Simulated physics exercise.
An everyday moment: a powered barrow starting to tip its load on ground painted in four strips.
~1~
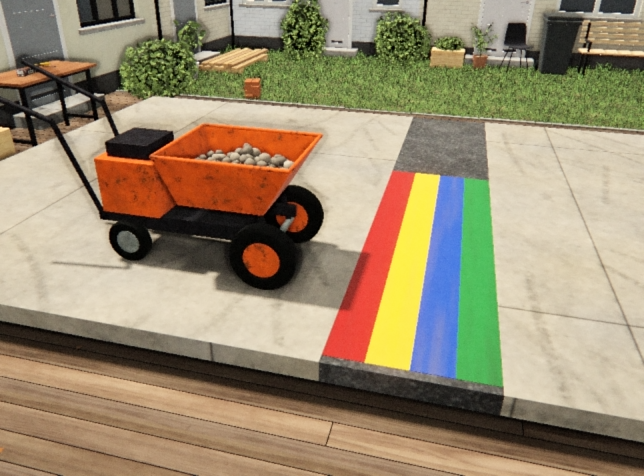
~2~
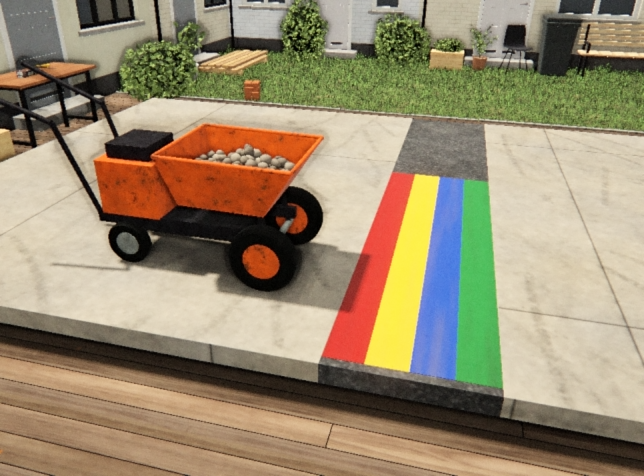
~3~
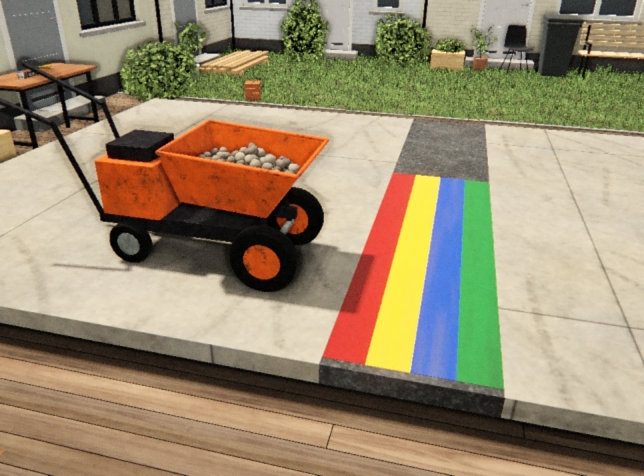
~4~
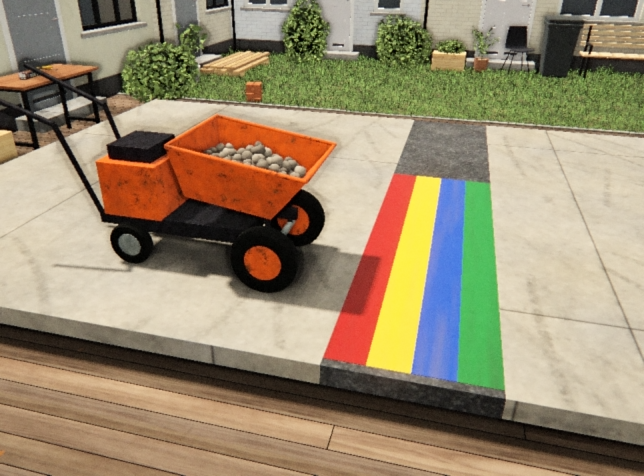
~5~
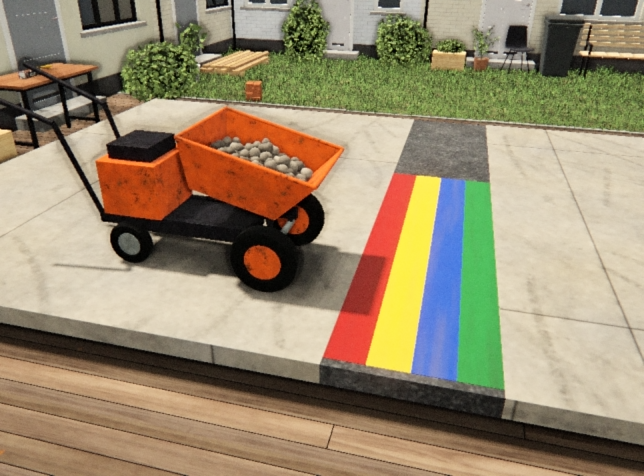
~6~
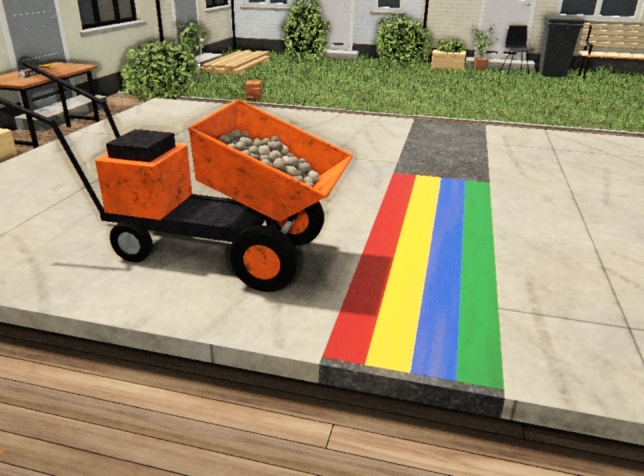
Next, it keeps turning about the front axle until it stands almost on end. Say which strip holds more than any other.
Most lies over the yellow band.
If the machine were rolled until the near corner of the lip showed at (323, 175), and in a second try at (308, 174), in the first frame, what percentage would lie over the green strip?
About 20 and 10 per cent.
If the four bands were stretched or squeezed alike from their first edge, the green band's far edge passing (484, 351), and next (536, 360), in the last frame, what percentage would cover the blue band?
First some 20, then 10 per cent.
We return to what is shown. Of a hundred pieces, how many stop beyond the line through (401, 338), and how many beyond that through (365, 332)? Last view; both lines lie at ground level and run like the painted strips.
About 30 and 70 per cent.
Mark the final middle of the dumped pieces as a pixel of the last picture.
Close to (406, 276).
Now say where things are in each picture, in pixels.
In the first frame, lip of the skip at (290, 172), level; top of the load at (250, 164), river pebbles; red strip at (354, 324); yellow strip at (395, 330); blue strip at (436, 337); green strip at (479, 344).
In the second frame, lip of the skip at (291, 174), tipped barely; top of the load at (236, 169).
In the third frame, lip of the skip at (297, 177), tipped barely; top of the load at (241, 164).
In the fourth frame, lip of the skip at (306, 182), tipped a little; top of the load at (238, 159).
In the fifth frame, lip of the skip at (315, 188), tipped a little; top of the load at (230, 152).
In the sixth frame, lip of the skip at (326, 196), tipped clearly; top of the load at (239, 148); red strip at (355, 326); yellow strip at (395, 333); blue strip at (437, 340); green strip at (480, 347).
Soon after the last picture, skip tipped steeply; all in the skip.
A little later, skip tipped right over; most in the skip; a small part over the red strip; a small part over the yellow strip; a stray few over the blue strip.
Later still, skip tipped right over; about a quarter in the skip; about a quarter over the red strip; about a third over the yellow strip; about a quarter over the blue strip; a small part over the green strip; a stray few off the paint.
By the end, skip tipped right over; about a quarter in the skip; about a quarter over the red strip; about a third over the yellow strip; about a quarter over the blue strip; a small part over the green strip; a stray few off the paint.
